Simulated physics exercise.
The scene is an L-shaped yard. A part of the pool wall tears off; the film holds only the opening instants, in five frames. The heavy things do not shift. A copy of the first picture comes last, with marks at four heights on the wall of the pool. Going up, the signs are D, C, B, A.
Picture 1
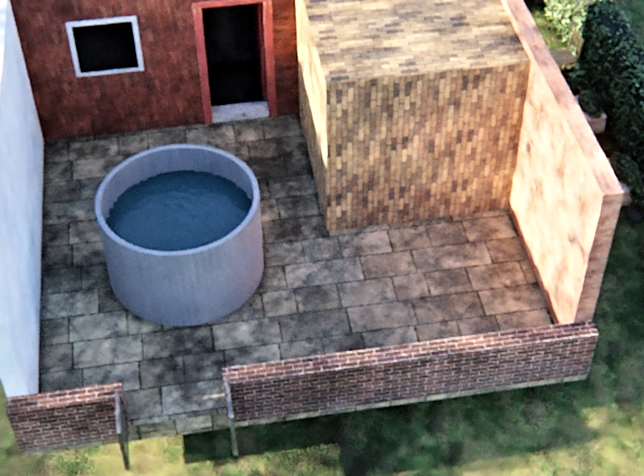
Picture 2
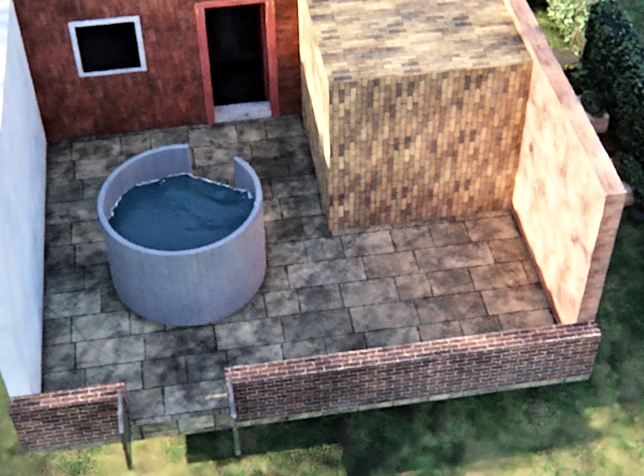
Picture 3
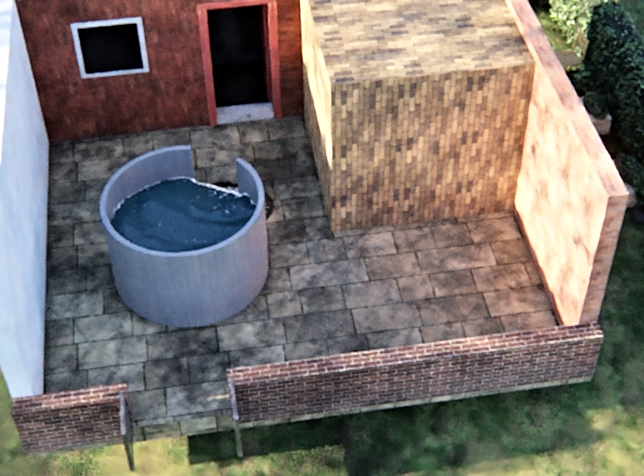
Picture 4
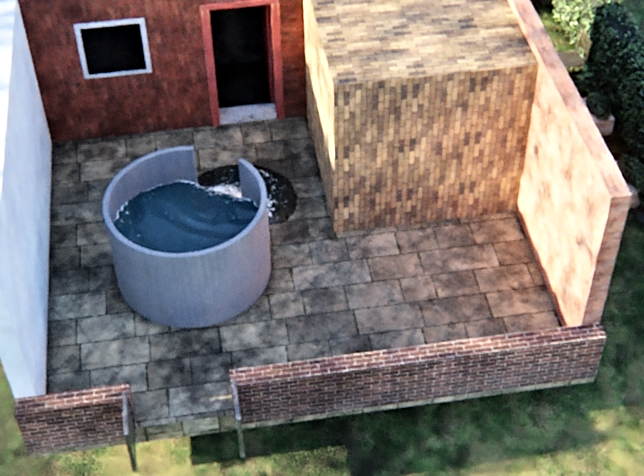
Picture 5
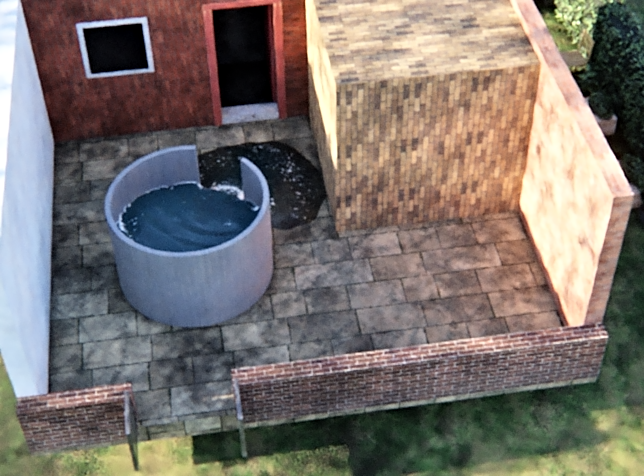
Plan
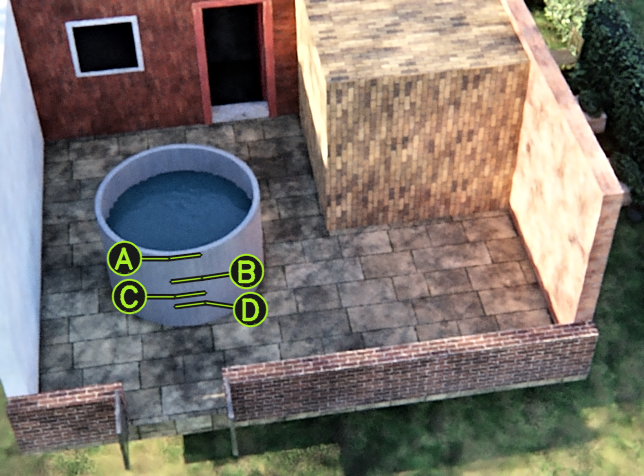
Water pouring through a gap in the back of a round grey pool and spreading across paving near the red doorway.
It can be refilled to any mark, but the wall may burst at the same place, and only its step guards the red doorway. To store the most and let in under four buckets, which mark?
D.
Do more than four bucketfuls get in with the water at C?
Yes, it does.
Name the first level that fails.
Level C.
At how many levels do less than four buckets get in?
One of them.
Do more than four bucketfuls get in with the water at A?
Yes, that goes wrong.
On the marked copy, A at (184, 256); B at (187, 279); C at (189, 294); D at (190, 304); from the bottom up D, C, B, A.
Choosing A, dozens of bucketfuls pour in.
Choosing B, dozens of bucketfuls pour in.
Choosing C, about 9 bucketfuls get in.
Choosing D, a bucket or two gets in.
